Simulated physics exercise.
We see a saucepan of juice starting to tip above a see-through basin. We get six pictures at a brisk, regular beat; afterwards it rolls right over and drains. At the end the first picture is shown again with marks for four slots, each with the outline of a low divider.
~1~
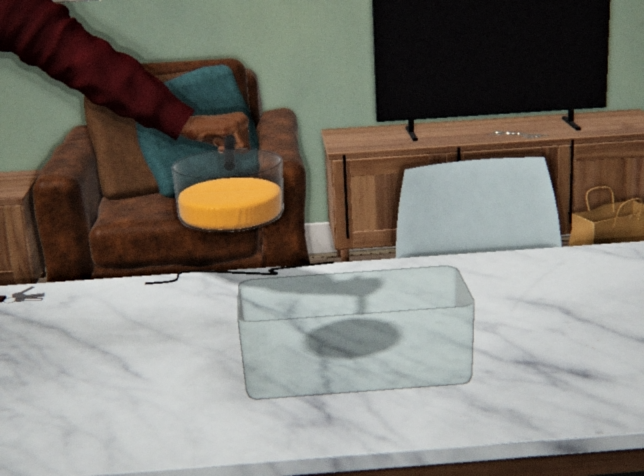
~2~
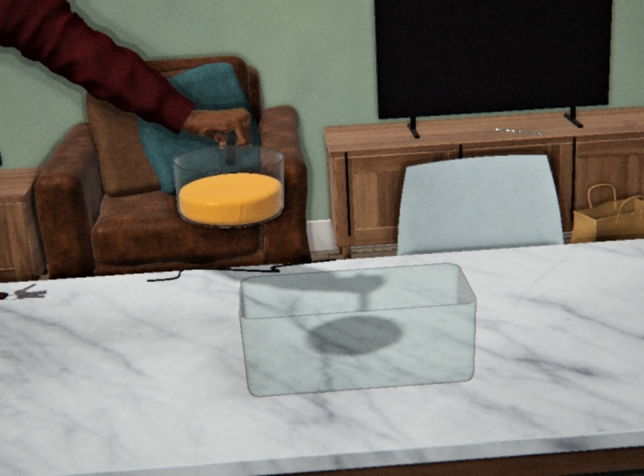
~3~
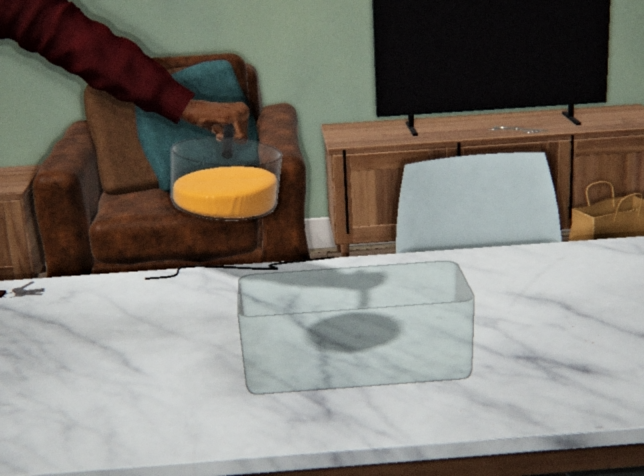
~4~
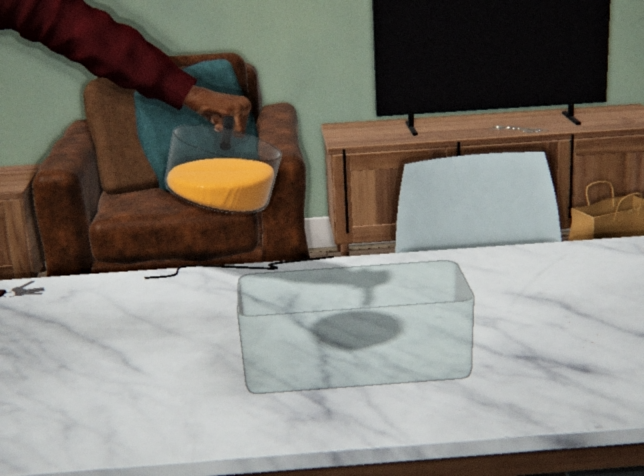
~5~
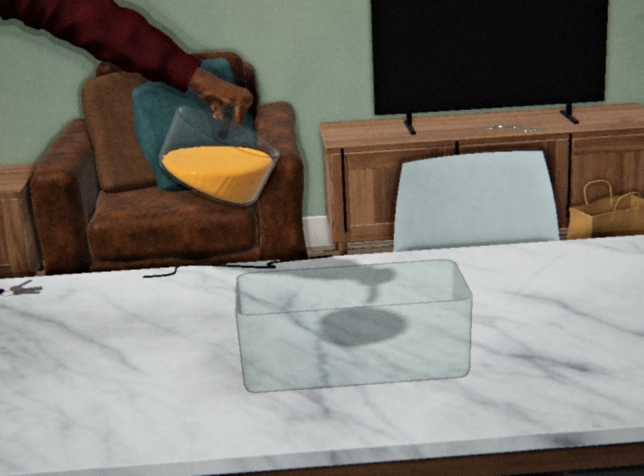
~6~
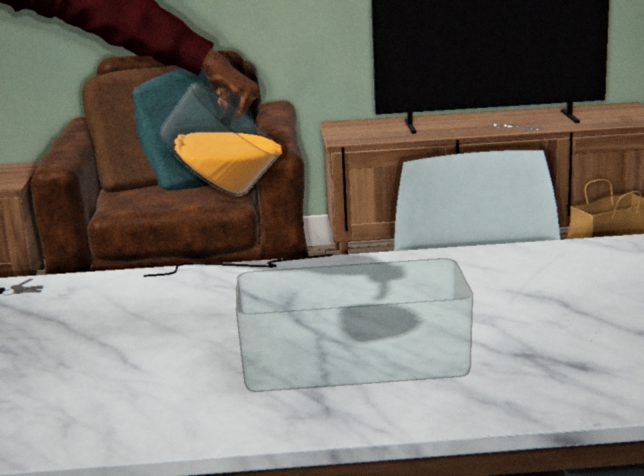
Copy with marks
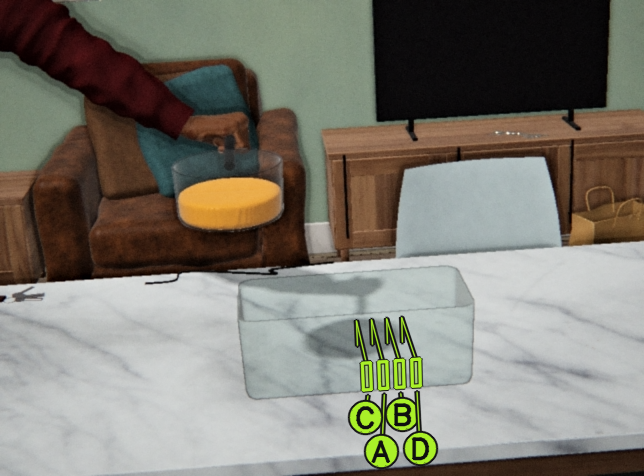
The clip shows a hand in a dark red sleeve holding a clear round container of orange juice above a see-through basin on a marble table, then steadily tilting it until the juice reaches over the lip.
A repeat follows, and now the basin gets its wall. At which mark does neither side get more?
Choose A.
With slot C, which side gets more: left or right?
The right one.
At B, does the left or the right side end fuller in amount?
More ends on the left.
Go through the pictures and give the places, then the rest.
Upright, lip at (280, 159); basin from (246, 397) to (472, 381); nothing has left yet, in the first frame.
Upright, lip at (282, 156); nothing has left yet, in the second frame.
Tipped about 8°, lip at (280, 154); nothing has left yet, in the third frame.
Tipped about 17°, lip at (280, 153); nothing has left yet, in the fourth frame.
Tipped about 28°, lip at (278, 152); nothing has left yet, in the fifth frame.
Tipped about 42°, lip at (279, 151); juice is over the lip, down to (279, 151), in the sixth frame.
On the marked copy, A at (384, 394); B at (400, 393); C at (367, 395); D at (417, 392).
For slot A, about 46 % ends left of the wall and 52 % right of it.
For slot B, about 90 % ends left of the wall and 7 % right of it; 3 % is lost outside.
For slot C, about 11 % ends left of the wall and 88 % right of it.
For slot D, about 89 % ends left of the wall and 8 % right of it; 3 % is lost outside.
